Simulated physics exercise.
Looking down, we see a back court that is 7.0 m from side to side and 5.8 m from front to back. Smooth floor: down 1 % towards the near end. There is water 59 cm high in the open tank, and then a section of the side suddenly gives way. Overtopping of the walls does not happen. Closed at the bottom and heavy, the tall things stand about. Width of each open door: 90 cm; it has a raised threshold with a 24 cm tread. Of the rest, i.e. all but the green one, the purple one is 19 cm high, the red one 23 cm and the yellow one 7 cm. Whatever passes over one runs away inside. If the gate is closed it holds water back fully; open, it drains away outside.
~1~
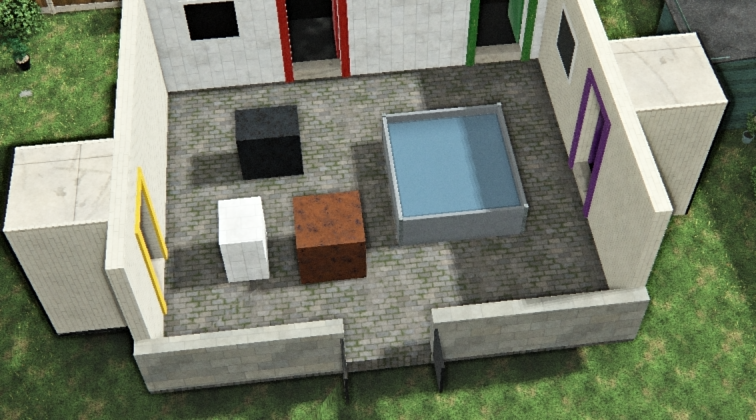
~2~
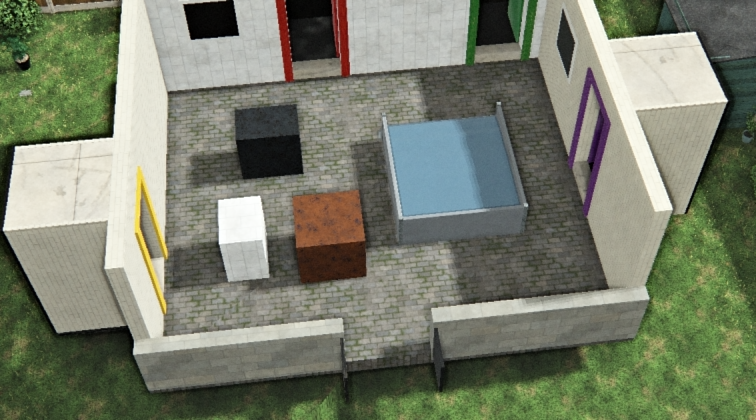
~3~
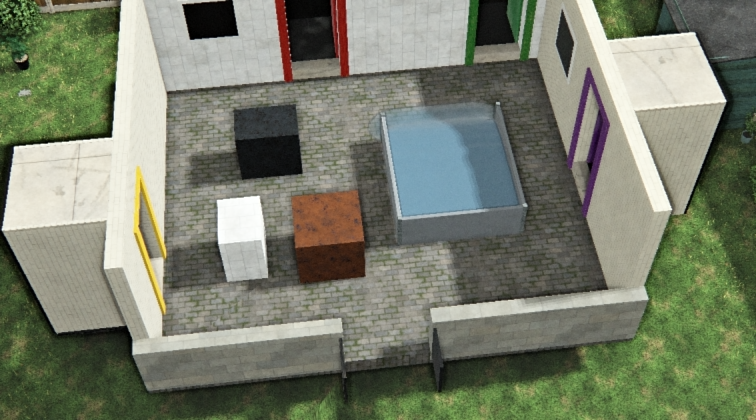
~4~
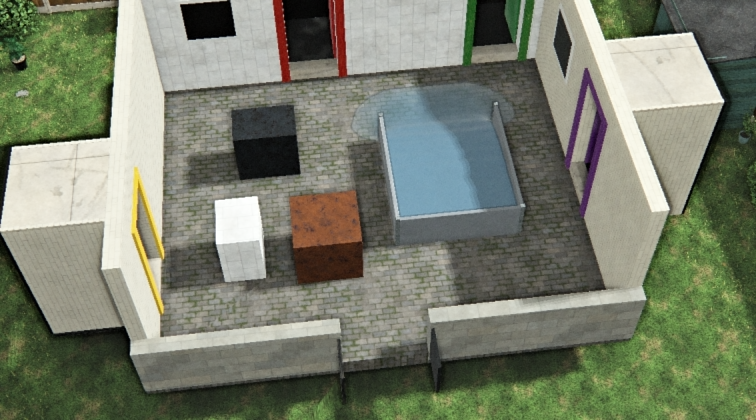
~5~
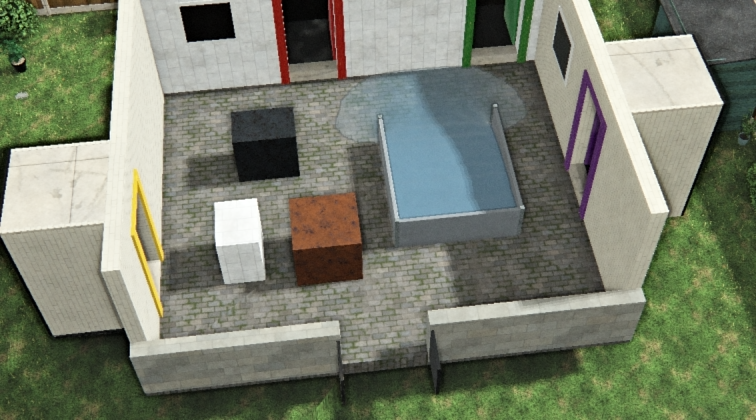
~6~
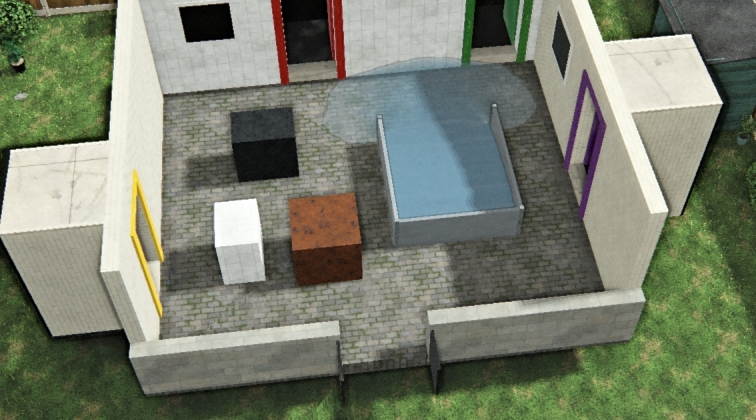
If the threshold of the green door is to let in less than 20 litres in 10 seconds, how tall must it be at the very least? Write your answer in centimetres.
At the very least, close to 24 cm.
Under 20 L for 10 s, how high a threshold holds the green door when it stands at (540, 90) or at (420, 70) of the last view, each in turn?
Roughly 25 cm, then roughly 33 cm.
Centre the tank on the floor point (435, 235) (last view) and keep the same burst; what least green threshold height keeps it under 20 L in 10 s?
In this case, 21 cm or so.
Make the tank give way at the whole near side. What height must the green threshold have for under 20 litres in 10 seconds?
About 16 centimetres.
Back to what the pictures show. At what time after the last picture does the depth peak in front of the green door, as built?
Approximately 1.6 s.
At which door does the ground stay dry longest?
That would be the yellow door.
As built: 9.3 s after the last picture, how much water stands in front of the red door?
About 5.5 centimetres.
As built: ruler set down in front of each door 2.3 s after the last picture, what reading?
In cm - purple: 5, red: 14, green: 27, yellow: 0.
Then, 0.7 s after the last picture water covers 20 % of the floor, deepest (40 cm) near (425, 78); 24 cm at the green door, 1 litre in over its 21 cm threshold.
Then, 2.3 s after the last picture water covers 45 % of the floor, deepest (34 cm) near (526, 61); 27 cm at the green door, 29 litres in over its 21 cm threshold.
Then, 9.3 s after the last picture water covers 100 % of the floor, deepest (14 cm) near (160, 370); 3 cm at the green door, 41 litres in over its 21 cm threshold.
At the green door as built, the water peaked near 30 cm, 1.5 s after the last picture.
With a threshold of 21.5 cm, 38 litres would have come in within the 10 s; with 28.5 cm, 7 litres. So under 20 litres takes about 24 cm.
